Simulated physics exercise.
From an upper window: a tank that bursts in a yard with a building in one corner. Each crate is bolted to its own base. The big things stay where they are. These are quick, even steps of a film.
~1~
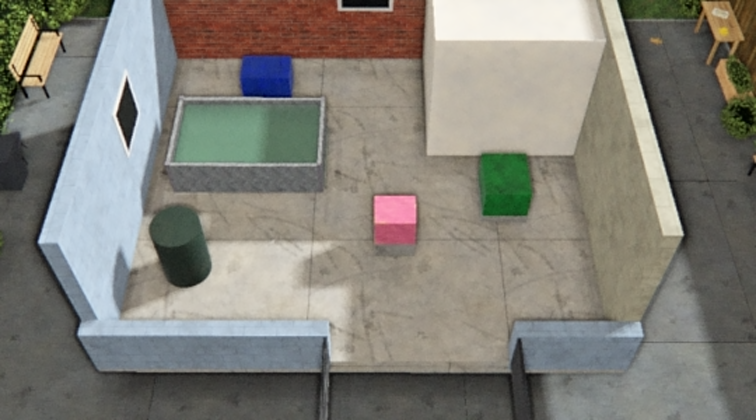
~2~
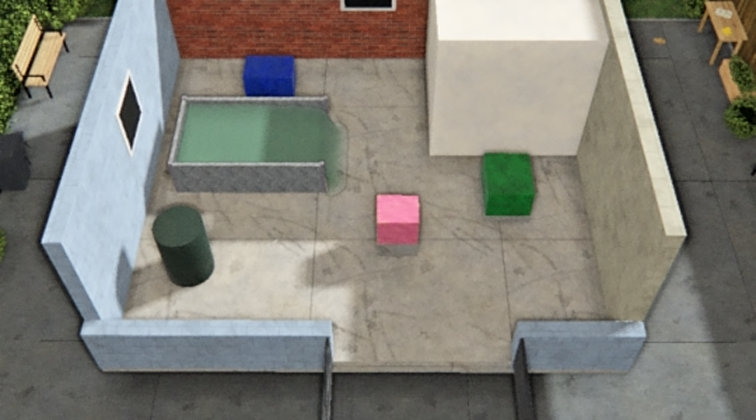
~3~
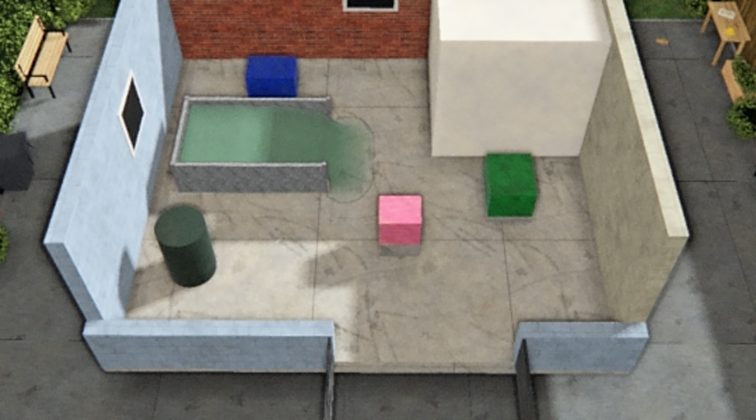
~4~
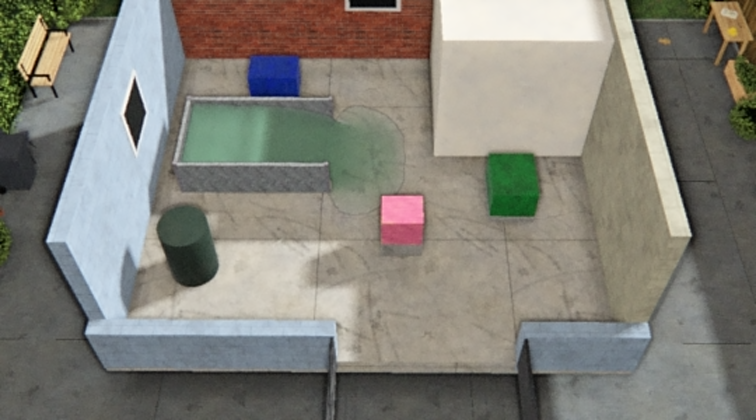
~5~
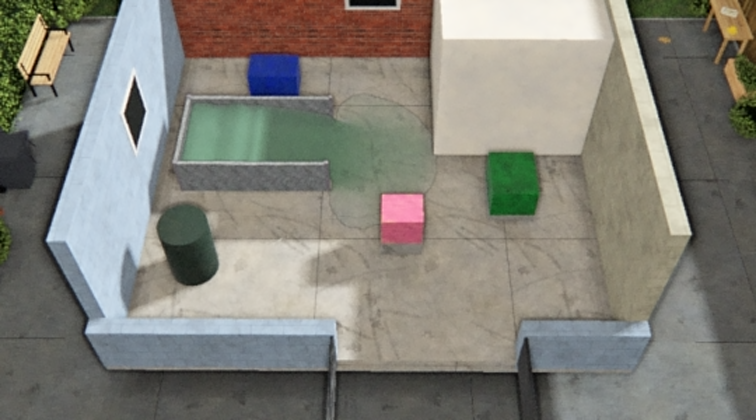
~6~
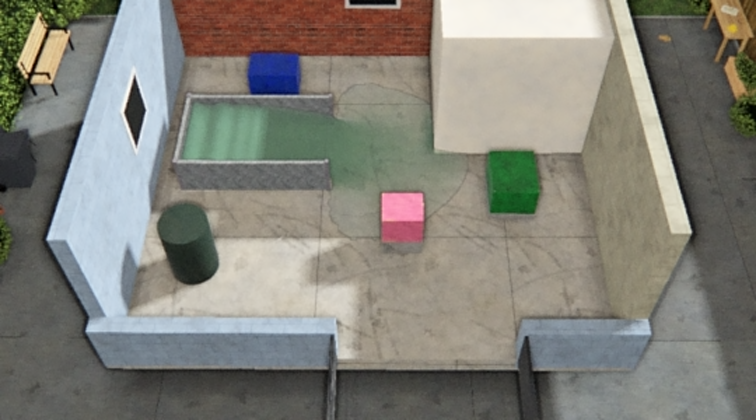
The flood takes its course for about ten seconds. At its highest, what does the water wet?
The blue crate gets wet; the green crate gets wet; the pink crate stays dry.
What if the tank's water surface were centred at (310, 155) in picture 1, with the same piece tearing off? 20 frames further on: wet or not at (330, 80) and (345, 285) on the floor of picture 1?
In that order: Awash, dry.
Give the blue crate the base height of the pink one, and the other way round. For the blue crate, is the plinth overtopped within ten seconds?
One by one: The blue one is safe.
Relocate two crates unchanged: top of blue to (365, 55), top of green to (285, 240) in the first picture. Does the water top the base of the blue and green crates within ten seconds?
The blue one gets wet; the green one stays dry.
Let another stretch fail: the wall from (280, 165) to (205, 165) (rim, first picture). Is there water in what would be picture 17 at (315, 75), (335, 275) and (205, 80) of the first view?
As listed: Free of water, covered, free of water.
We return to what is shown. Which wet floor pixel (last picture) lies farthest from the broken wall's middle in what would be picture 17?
Near (579, 292).
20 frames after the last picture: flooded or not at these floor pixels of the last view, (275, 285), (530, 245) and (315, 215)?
As listed: Free of water, under water, not flooded.
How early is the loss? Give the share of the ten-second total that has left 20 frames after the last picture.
Roughly 10 per cent.
A moment on, water covers 25 % of the floor; the blue crate not reached, the green crate water round its plinth, the pink crate water round its plinth.
Next, water covers 35 % of the floor; the blue crate not reached, the green crate water round its plinth, the pink crate water round its plinth.
Then, water covers 60 % of the floor; the blue crate water round its plinth, the green crate water round its plinth, the pink crate water round its plinth.
Later, water covers 75 % of the floor; the blue crate water round its plinth, the green crate water round its plinth, the pink crate water round its plinth.
In the end, water covers 95 % of the floor; the blue crate was topped, the green crate was topped, the pink crate stayed above the water.
